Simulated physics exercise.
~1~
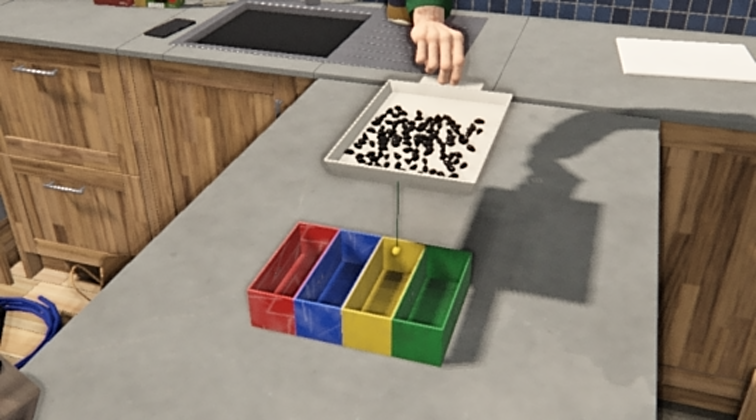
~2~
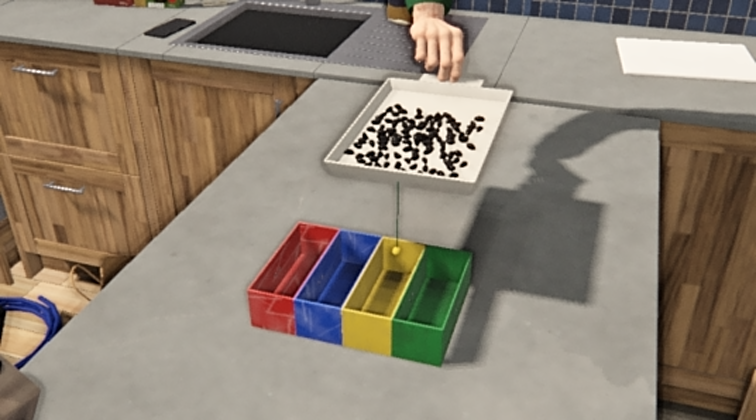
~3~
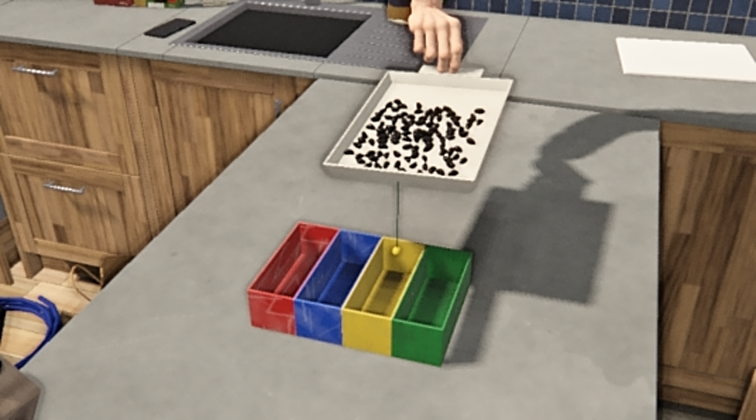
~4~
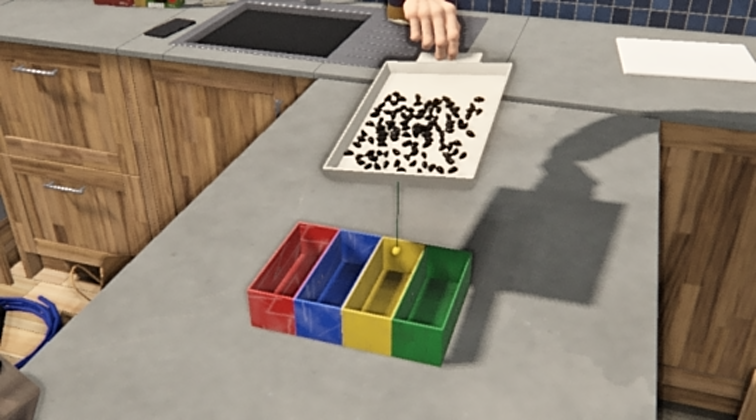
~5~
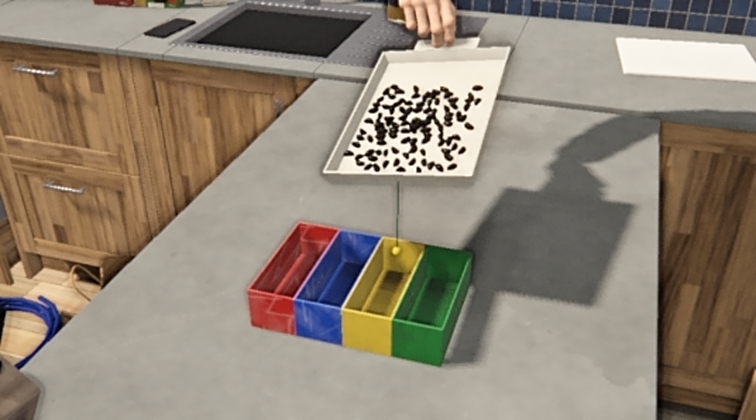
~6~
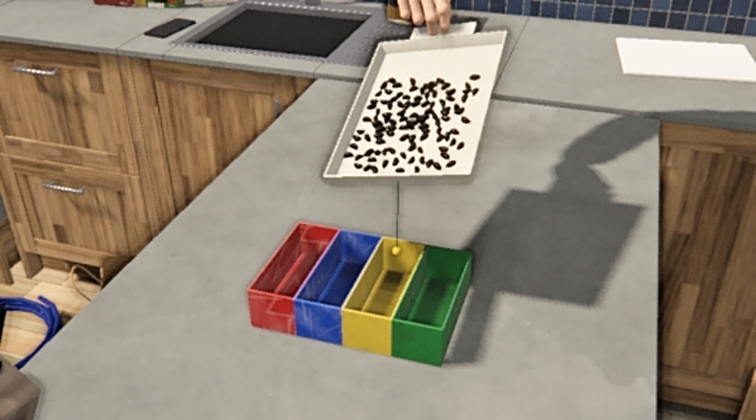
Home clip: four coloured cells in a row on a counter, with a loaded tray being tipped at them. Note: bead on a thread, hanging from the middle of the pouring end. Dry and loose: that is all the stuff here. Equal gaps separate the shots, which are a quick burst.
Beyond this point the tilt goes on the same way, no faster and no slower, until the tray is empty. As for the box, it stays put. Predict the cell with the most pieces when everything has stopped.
I would say the blue cell.
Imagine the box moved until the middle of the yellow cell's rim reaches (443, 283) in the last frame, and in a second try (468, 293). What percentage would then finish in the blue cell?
Trial 1 around 0 percent, trial 2 around 0 percent.
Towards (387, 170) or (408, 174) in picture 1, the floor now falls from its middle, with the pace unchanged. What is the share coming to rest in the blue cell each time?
Close to 40 percent first and close to 20 percent second.
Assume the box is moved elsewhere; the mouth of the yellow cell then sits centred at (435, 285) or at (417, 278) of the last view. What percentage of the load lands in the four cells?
Close to 80 in a hundred, then close to 100 in a hundred.
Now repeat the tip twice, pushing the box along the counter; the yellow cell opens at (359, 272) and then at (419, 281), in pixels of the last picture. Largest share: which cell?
That blue cell; the cell in red.
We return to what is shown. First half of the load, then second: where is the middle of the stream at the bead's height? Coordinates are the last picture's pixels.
At (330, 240) for the first part, then at (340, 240) for the others.
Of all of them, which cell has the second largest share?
Rank 2: The cell in red.
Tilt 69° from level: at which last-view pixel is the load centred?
Near (360, 162).
Shortly afterwards, tray tipped steeply; all but a few on the tray; a little falling or outside the box.
Next, tray tipped past a quarter turn; only a few on the tray; near two thirds in the blue cell; near a quarter in the red cell; only a few in the yellow cell; only a few falling or outside the box.
Some moments later, tray tipped past a quarter turn; near two thirds in the blue cell; near a quarter in the red cell; only a few in the yellow cell; only a few in the green cell; only a few falling or outside the box.
In the end, tray tipped past a quarter turn; near two thirds in the blue cell; near a quarter in the red cell; only a few in the yellow cell; only a few in the green cell; only a few outside the box.
